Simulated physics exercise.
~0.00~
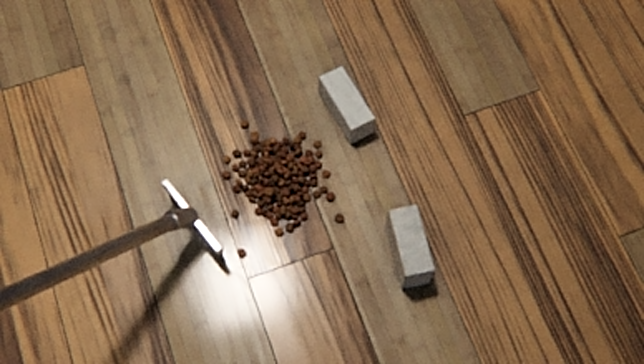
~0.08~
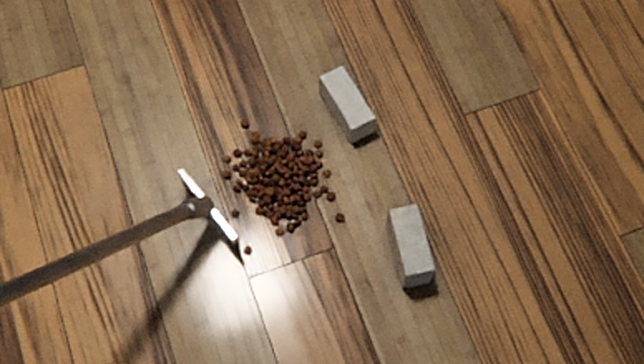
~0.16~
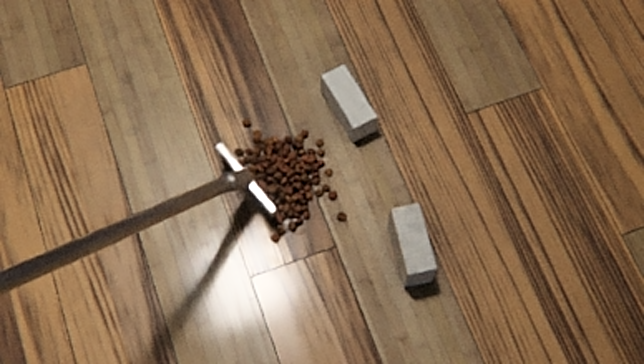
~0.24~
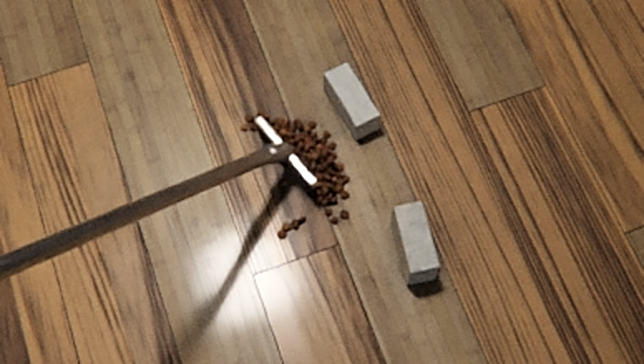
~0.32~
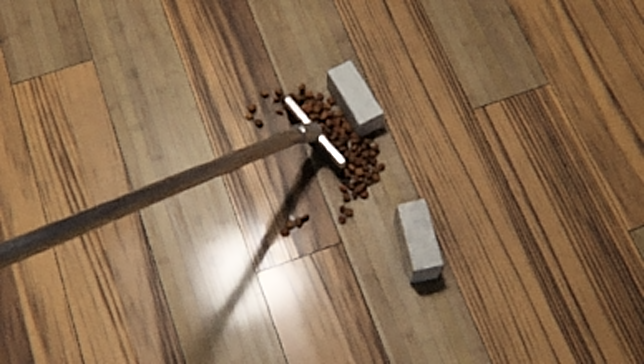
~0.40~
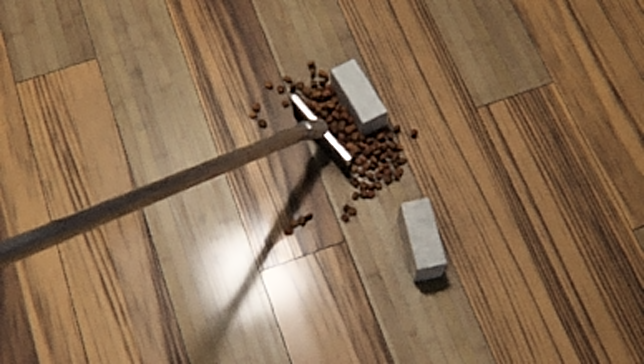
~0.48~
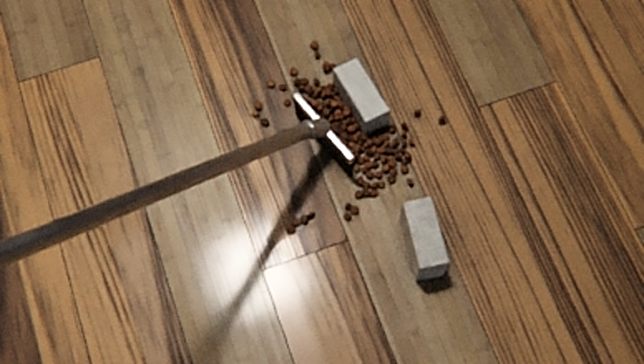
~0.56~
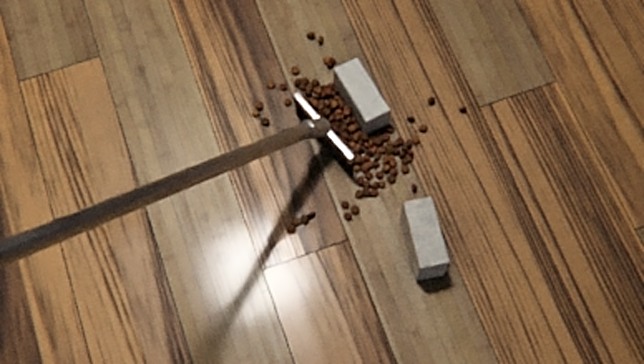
A squeegee on a long handle slid up and to the right into a pile of brown kibble, pushing it against the upper of two grey blocks, then stopped with most bits bunched there, some in the gap and a few scattered past the block.
